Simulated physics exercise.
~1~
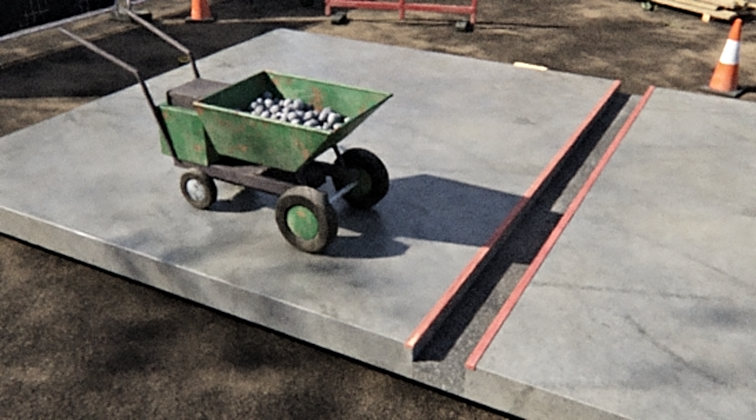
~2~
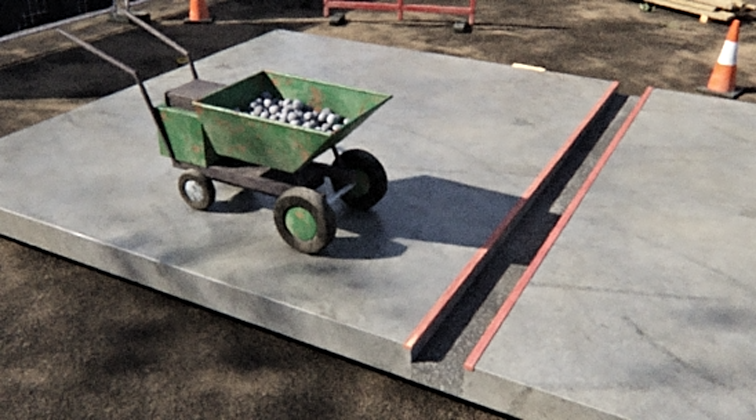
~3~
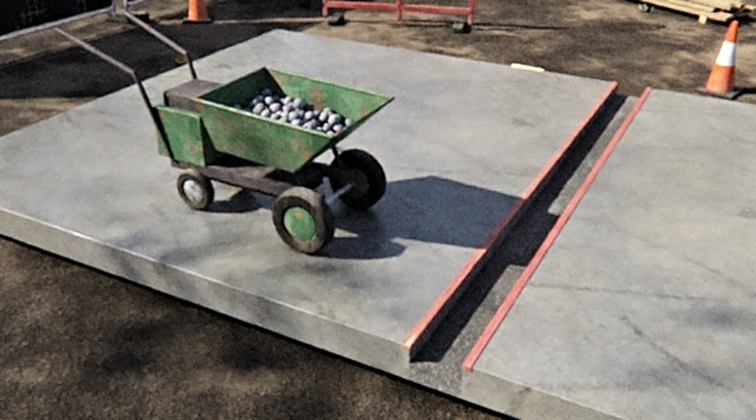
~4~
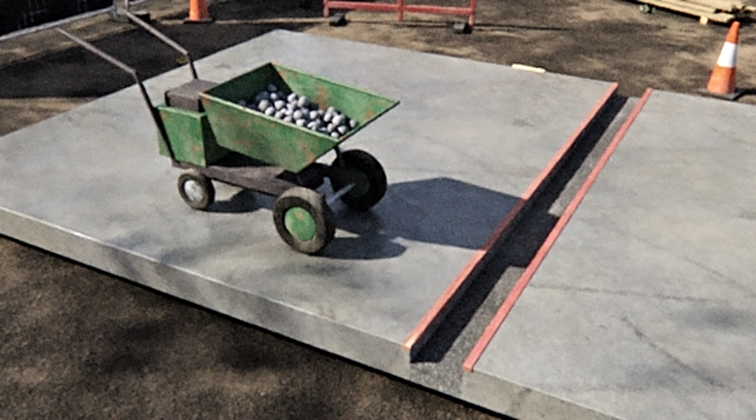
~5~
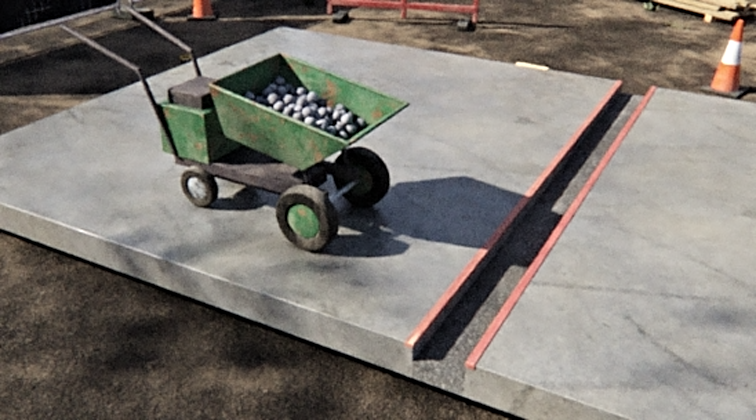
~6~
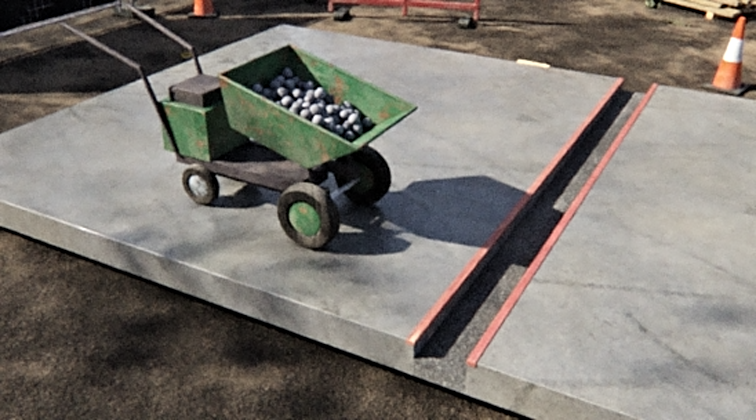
On an outdoor concrete slab bordered by dark ground, seen from above at an angle, orange-and-white cones and a red barrier stand behind. A green barrow with dark handles and a skip of round grey cobbles sits left of a narrow, shallow trench edged with red boards. The skip starts level, then tilts gradually forward to the right, its back rising, while the view shifts very slightly.
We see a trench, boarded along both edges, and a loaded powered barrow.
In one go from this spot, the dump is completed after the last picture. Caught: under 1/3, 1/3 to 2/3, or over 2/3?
1/3 to 2/3.
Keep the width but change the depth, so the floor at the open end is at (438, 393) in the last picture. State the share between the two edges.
Some 60 per cent.
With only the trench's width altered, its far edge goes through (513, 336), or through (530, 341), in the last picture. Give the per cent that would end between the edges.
The first try gives 60 percent, then the second gives 60 percent.
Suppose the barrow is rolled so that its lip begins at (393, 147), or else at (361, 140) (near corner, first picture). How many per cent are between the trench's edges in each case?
60 % and 70 %.
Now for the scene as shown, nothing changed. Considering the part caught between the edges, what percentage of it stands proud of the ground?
Estimate: Near 15 per cent.
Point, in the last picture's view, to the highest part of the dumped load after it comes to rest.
Settled peak, approx. (456, 241).
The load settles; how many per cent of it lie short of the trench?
Around 45 %.
Shortly afterwards, skip tipped steeply; the whole lot in the skip.
Next, skip tipped steeply; near two thirds in the skip; near a quarter short of the trench; only a few in or heaped over the trench; only a few falling.
Some moments later, skip tipped right over; only a few in the skip; near half short of the trench; near half in or heaped over the trench; only a few beyond it.
In the end, skip tipped right over; near half short of the trench; near half in or heaped over the trench; only a few beyond it.
